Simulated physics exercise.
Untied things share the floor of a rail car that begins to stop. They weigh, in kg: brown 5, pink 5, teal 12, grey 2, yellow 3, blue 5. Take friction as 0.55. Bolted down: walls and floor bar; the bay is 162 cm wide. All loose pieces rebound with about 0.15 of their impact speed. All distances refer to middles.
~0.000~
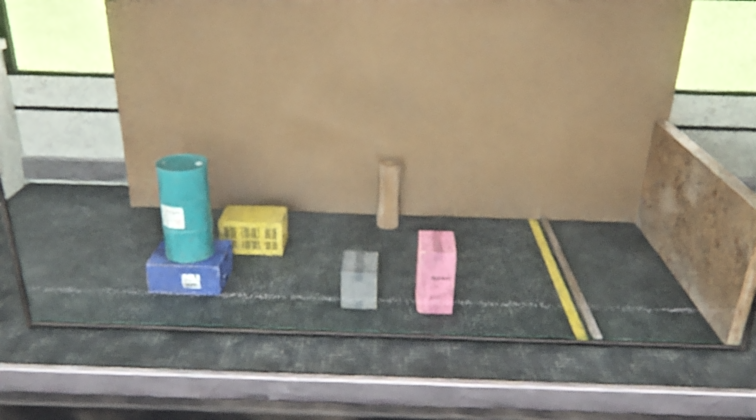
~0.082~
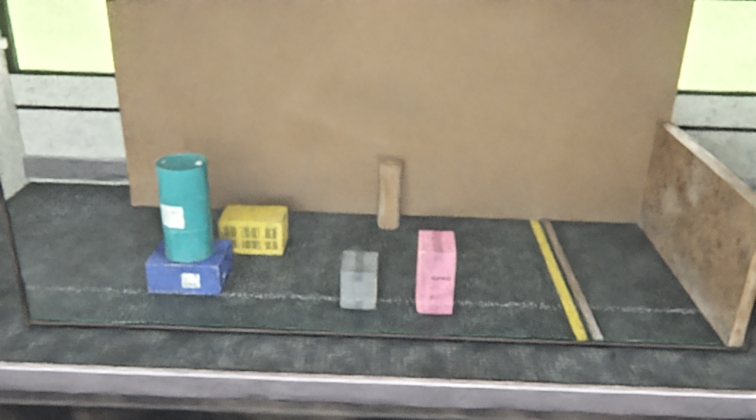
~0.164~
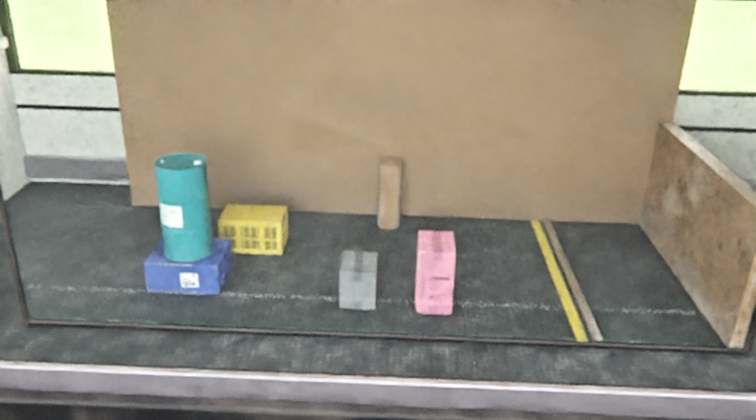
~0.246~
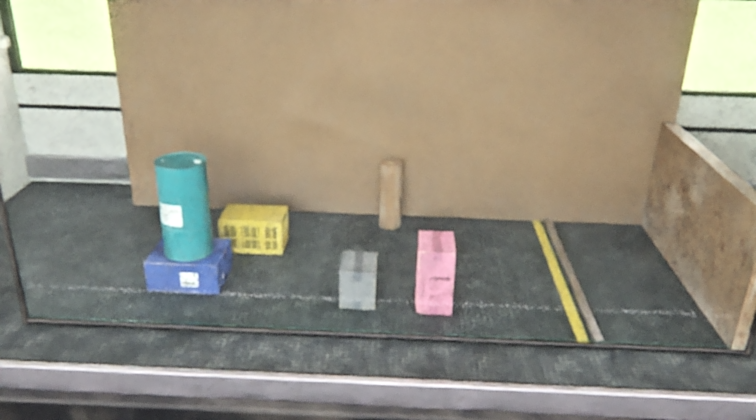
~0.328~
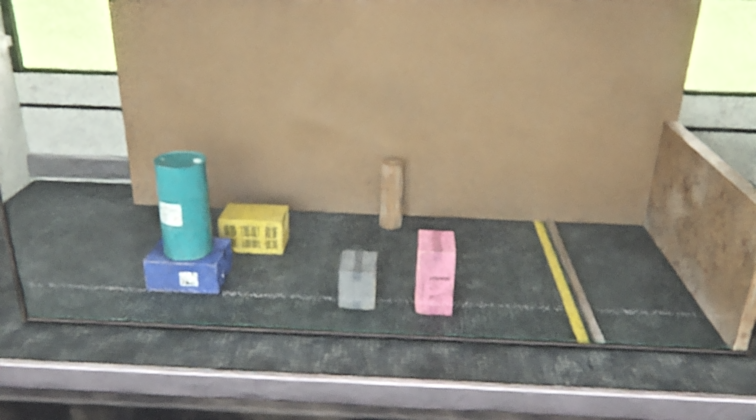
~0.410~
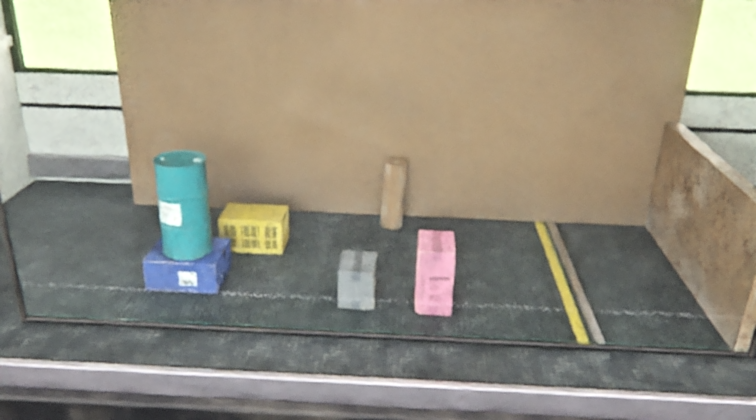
To begin with, a teal cylinder stands on a blue box at the left, beside a yellow crate, with a small gray block and a pink pack near the middle and an upright wooden piece behind. Throughout, the objects keep their places, and nothing visibly moves beyond a very slight shift of the view.
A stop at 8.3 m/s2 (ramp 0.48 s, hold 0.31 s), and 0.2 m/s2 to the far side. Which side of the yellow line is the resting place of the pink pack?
In the end the pink pack rests short of the yellow line.
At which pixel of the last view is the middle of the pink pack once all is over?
At about (547, 293).
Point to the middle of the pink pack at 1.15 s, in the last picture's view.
Around (547, 293).
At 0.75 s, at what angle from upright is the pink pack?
Roughly 40°.
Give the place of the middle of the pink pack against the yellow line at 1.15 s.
Some 15 cm short of it.
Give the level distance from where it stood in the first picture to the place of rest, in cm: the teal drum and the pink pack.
Teal drum 100, pink pack 70.
After 0.75 s the pink pack is 66 cm short of the yellow line, tilted 40°, near (461, 270) in the last picture's view; the yellow crate 188 cm short of the yellow line, tilted 0°.
After 1.15 s the pink pack is 15 cm short of the yellow line, tilted 90°, near (547, 293) in the last picture's view.
After 1.65 s the pink pack is 16 cm short of the yellow line, tilted 90°, near (547, 293) in the last picture's view.
By 1.9 s, pink pack stops short of the yellow line; teal drum stops short of the yellow line; grey carton stops short of the yellow line; yellow crate stops short of the yellow line; blue carton stops short of the yellow line.
